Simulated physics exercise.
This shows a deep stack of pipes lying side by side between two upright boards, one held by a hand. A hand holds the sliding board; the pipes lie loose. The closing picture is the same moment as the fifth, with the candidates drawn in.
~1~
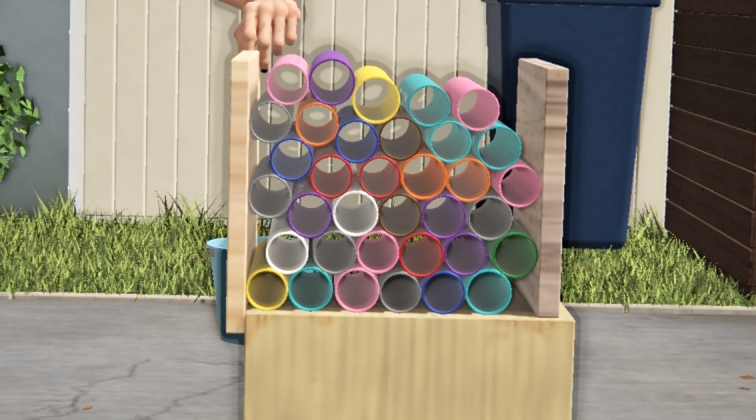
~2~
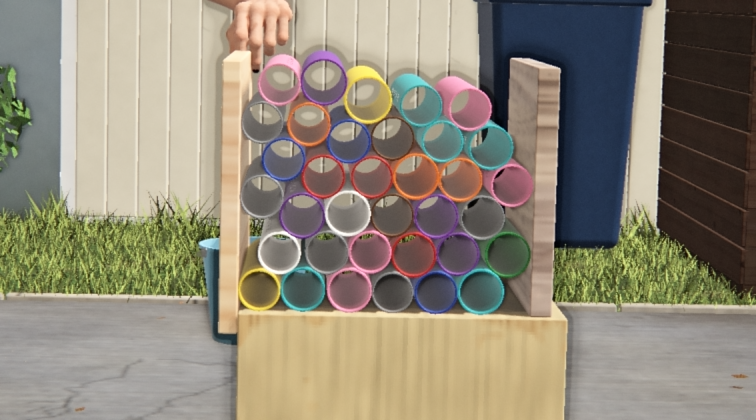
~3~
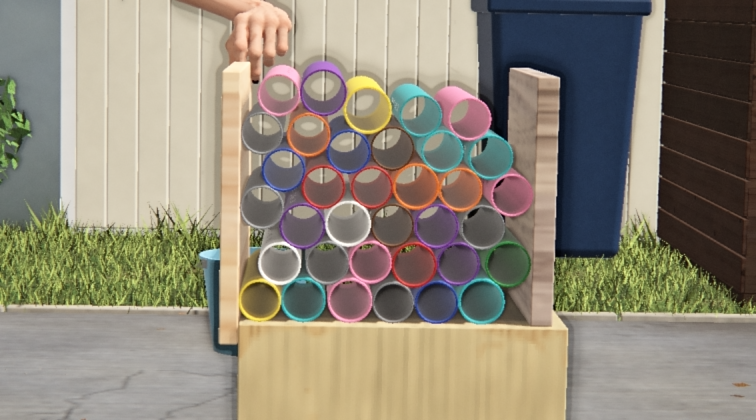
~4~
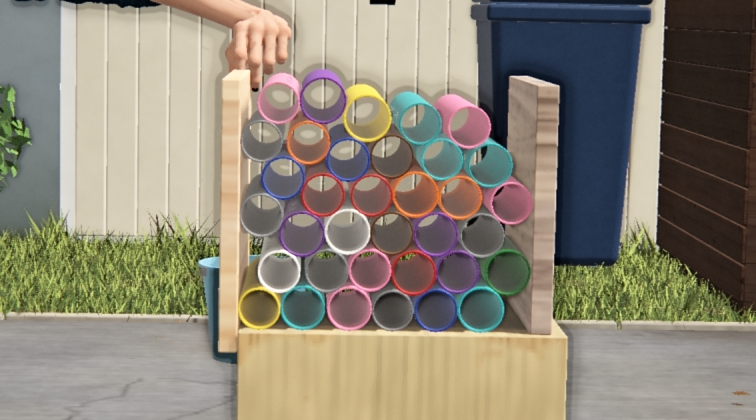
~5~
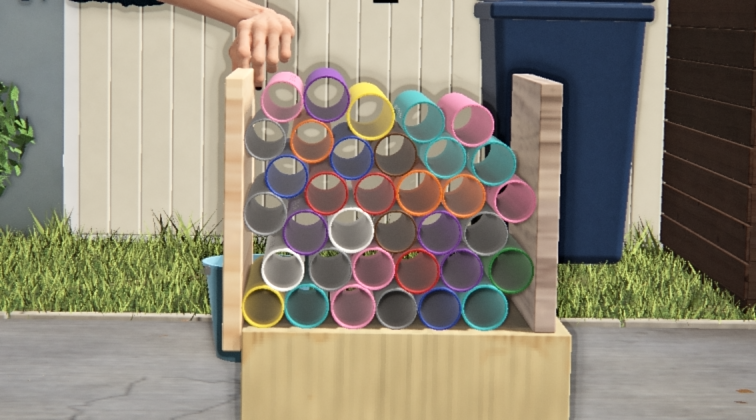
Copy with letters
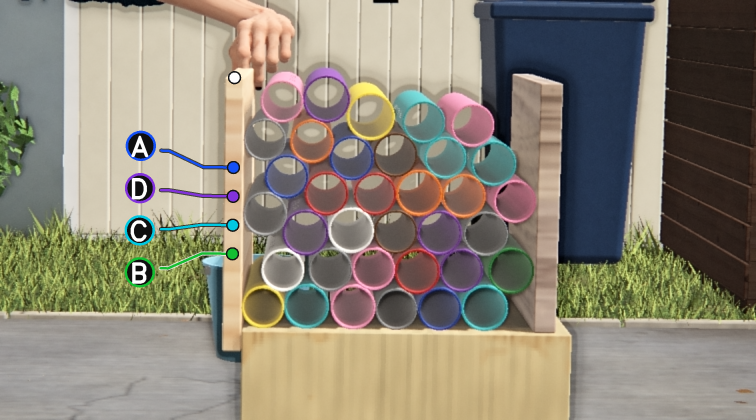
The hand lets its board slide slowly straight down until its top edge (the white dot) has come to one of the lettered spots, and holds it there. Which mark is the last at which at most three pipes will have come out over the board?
Lower it to B and no more.
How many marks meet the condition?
Four of them.
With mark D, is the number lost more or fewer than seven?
At D, fewer than seven.
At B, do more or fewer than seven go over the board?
Fewer than seven.
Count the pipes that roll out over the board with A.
It comes to none.
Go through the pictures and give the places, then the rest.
The first frame shows a green pipe (515, 255); a white pipe (355, 214); a red pipe (380, 178).
The second frame shows a red pipe (372, 178); a turquoise pipe (491, 148).
The third frame shows a yellow pipe (367, 110); side board (236, 191).
The fourth frame shows a yellow pipe (259, 309); a turquoise pipe (481, 310).
The fifth frame shows a green pipe (511, 271); a white pipe (351, 231); a red pipe (375, 194).
On the marked copy, A at (233, 167); B at (232, 254); C at (233, 225); D at (233, 196); the white dot at (234, 78).
Taking B. A third of the way, top of the board (244, 155).
Two thirds of the way, top of the board (242, 241).
When it is over, top of the board (242, 253), two out over the board.
As for the rest, A none out over the board; C two out over the board; D none out over the board.
